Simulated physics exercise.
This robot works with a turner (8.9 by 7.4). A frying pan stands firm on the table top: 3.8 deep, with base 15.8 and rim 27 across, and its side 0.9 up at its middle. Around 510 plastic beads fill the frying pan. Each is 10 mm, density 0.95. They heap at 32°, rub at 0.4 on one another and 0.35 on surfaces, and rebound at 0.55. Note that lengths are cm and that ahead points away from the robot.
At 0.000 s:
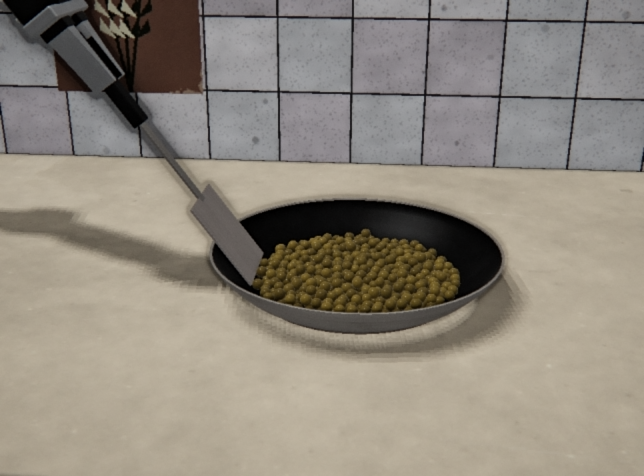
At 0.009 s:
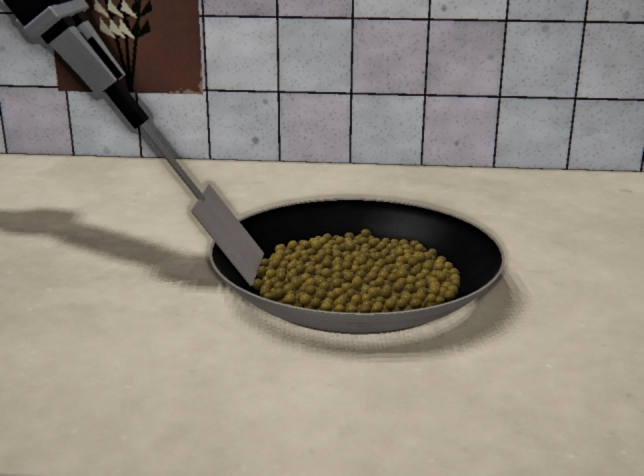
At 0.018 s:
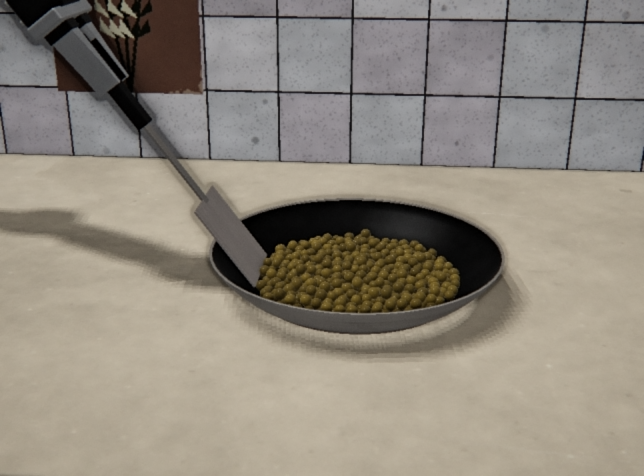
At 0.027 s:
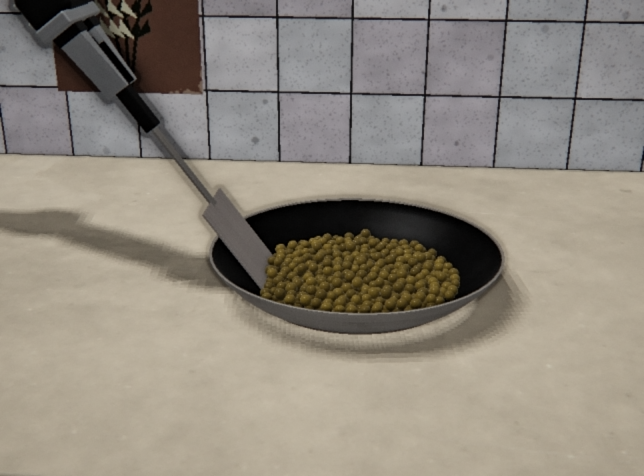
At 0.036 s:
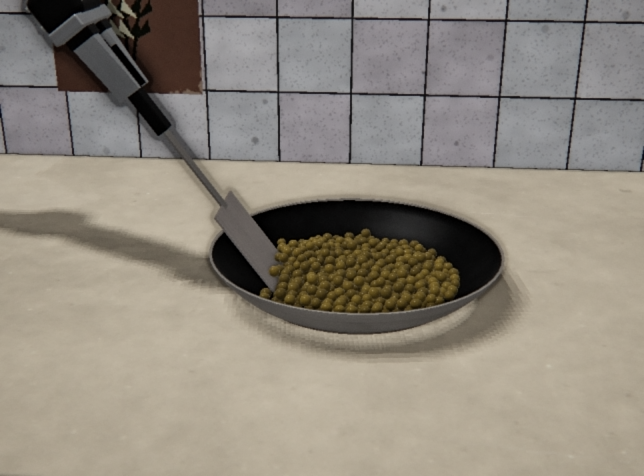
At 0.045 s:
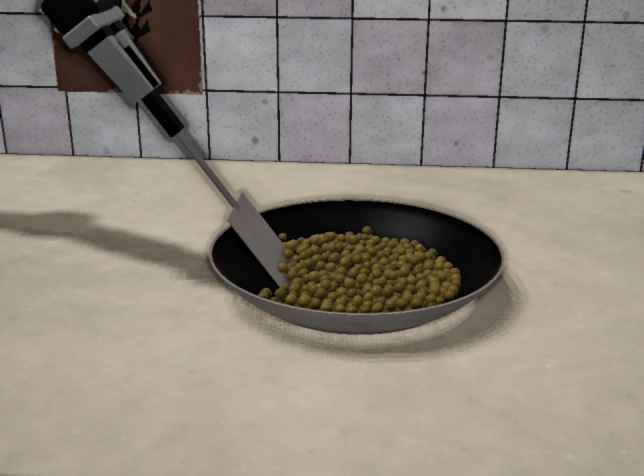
The clip opens on a black frying pan of small olive-green beads on a pale table top, with a robot's turner angled down into its left side. The turner barely moves at first, then slides slightly rightward into the beads, nudging those along the left edge while the pan stays still.
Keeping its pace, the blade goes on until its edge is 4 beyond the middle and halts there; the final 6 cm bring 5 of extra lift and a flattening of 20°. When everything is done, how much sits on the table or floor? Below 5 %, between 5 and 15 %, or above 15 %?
Between 5 and 15 %.
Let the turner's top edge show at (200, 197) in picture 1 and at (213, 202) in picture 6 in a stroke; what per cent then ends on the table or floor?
It works out to about 0 %, more or less.
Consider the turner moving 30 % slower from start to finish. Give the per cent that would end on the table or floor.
In that case, around 5 per cent would end on the table or floor.
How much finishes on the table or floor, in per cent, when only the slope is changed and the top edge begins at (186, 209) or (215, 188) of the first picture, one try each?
Close to 10 and 10 percent respectively.
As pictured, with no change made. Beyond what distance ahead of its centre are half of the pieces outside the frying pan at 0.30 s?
Distance ahead of centre: Approx. 28 cm.
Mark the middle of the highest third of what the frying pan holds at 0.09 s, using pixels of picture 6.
It is centred at about (367, 254).
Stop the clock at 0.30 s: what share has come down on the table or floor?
It comes to some 6 in a hundred.
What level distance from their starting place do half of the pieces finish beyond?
Distance: Around 3 cm.
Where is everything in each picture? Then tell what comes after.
Turner top edge at (200, 197), sloping 54°; upper third of the load around (349, 268), from x 260 to 455, top at y 235; 513 in the frying pan, in the first picture.
Turner top edge at (200, 197), sloping 54°; upper third of the load around (349, 268), from x 260 to 455, top at y 235, in the second picture.
Turner top edge at (204, 198), sloping 54°; upper third of the load around (348, 270), from x 260 to 455, top at y 235, in the third picture.
Turner top edge at (211, 201), sloping 54°; upper third of the load around (347, 269), from x 265 to 455, top at y 235, in the fourth picture.
Turner top edge at (223, 204), sloping 54°; upper third of the load around (341, 266), from x 265 to 455, top at y 235, in the fifth picture.
Turner top edge at (235, 205), sloping 54°; upper third of the load around (342, 262), from x 265 to 455, top at y 230; 513 in the frying pan, in the sixth picture.
By 0.07 s, sloping 54°, highest piece 6 above the table; 513 in the frying pan.
By 0.09 s, sloping 48°, highest piece 8 above the table; 513 in the frying pan.
By 0.30 s, sloping 34°, highest piece 8 above the table; 469 in the frying pan, 27 on the table or floor, 17 on the blade or in flight.
By 1.35 s, sloping 34°, highest piece 4 above the table; 468 in the frying pan, 45 on the table or floor.
Final count, 468 in the frying pan, 45 on the table or floor. That is 9 % on the table or floor.
